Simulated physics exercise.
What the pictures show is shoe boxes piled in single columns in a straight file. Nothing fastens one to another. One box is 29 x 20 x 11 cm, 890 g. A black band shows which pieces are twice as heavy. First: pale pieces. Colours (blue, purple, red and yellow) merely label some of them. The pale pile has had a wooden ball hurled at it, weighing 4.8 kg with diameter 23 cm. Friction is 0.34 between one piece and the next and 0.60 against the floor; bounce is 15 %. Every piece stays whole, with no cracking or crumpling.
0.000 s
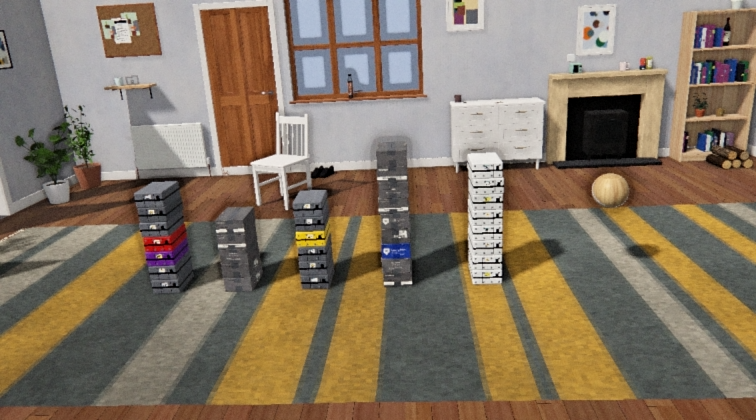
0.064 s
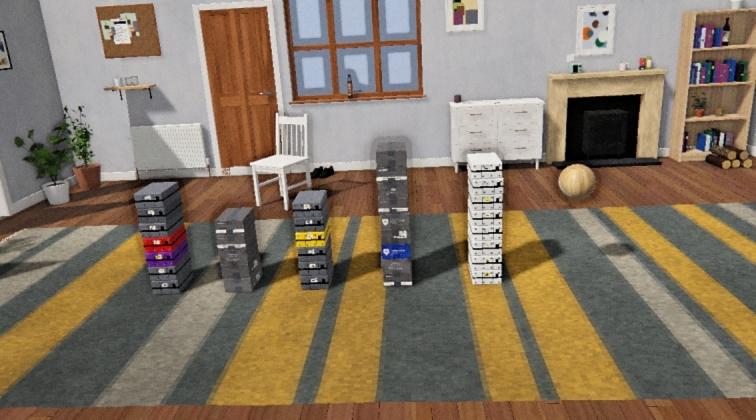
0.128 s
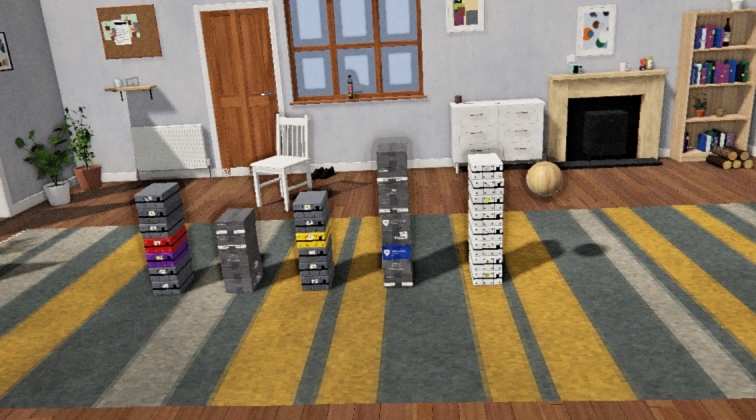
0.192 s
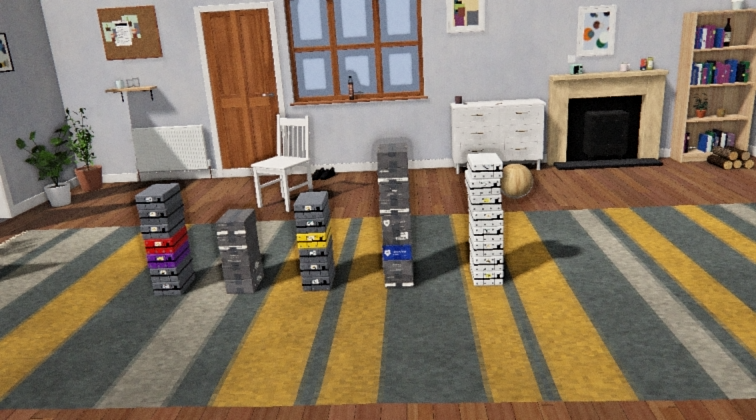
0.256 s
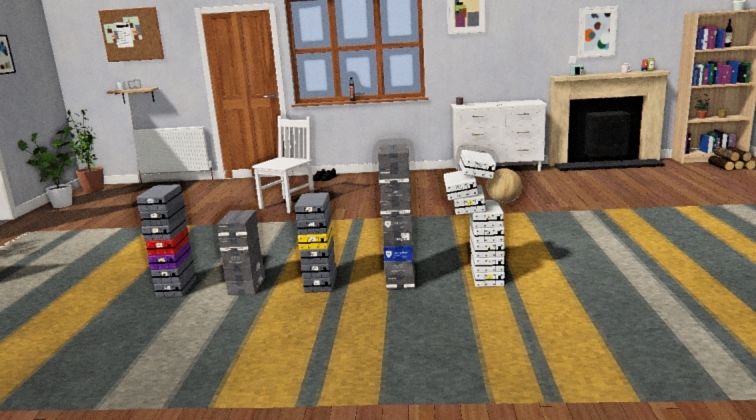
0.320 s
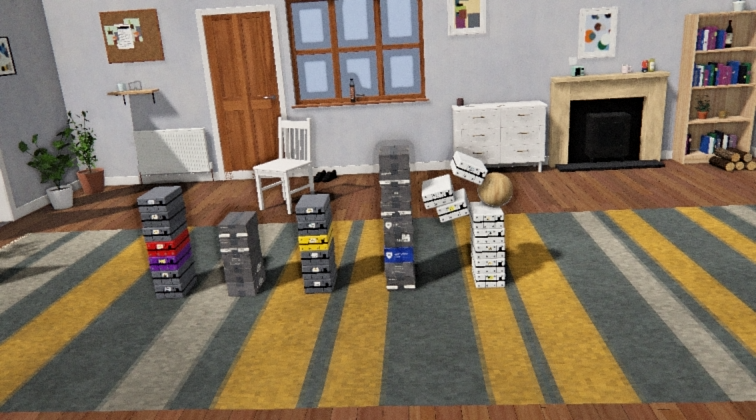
A wooden ball flew in from the right and struck the upper part of the white shoe box pile, knocking several boxes loose to the left, while the other four piles stood still.
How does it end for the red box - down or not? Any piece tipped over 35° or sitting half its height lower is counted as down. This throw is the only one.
It ends not down.
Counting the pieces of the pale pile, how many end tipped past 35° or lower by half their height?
The answer is 3 pale pieces.
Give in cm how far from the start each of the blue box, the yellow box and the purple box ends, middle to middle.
Moved: Blue 35, yellow 45, purple 0.
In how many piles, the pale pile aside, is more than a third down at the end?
3.
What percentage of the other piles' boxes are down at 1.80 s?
It's 50 percent at that point.
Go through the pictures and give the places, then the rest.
In the first frame (each place is the centre of the face we see best), ball (610, 191) 65 cm from contact, 3.7 m/s; red box (158, 245); purple box (160, 259); blue box (396, 251); the others all in place.
In the second frame, ball (577, 182) 43 cm from contact, 3.5 m/s; red box (158, 245).
In the third frame, ball (545, 179) 21 cm from contact, 3.4 m/s; red box (158, 246).
In the fourth frame, ball (515, 181) after contact, 2.1 m/s; red box (159, 247).
In the fifth frame, ball (504, 186) after contact, 1.4 m/s; red box (160, 248); the others all in place.
In the sixth frame, ball (495, 190) after contact, 0.8 m/s; red box (161, 250); blue box (399, 255); purple box (163, 264); the others all in place.
By 0.52 s, 3 of the pale pile down; none of the 27 other boxes down, 8 disturbed; red box unmoved; blue box tilted 3°.
By 0.82 s, 3 of the pale pile down; 6 of the 27 other boxes down; red box unmoved; blue box tilted 28°.
By 1.34 s, 3 of the pale pile down; 8 of the 27 other boxes down; red box unmoved; blue box tilted 52°, 16 cm lower.
By 1.80 s, 3 of the pale pile down; 13 of the 27 other boxes down; red box unmoved; yellow box tilted 57°, 21 cm lower.
When it is over (2.6 s), 3 of the pale pile down; 16 of the 27 other boxes down; red box moved 10 mm; yellow box tilted 57°, 21 cm lower; blue box tilted 51°, 16 cm lower. In pixels of the last frame, middles, red box near (168, 242), yellow box near (268, 265).
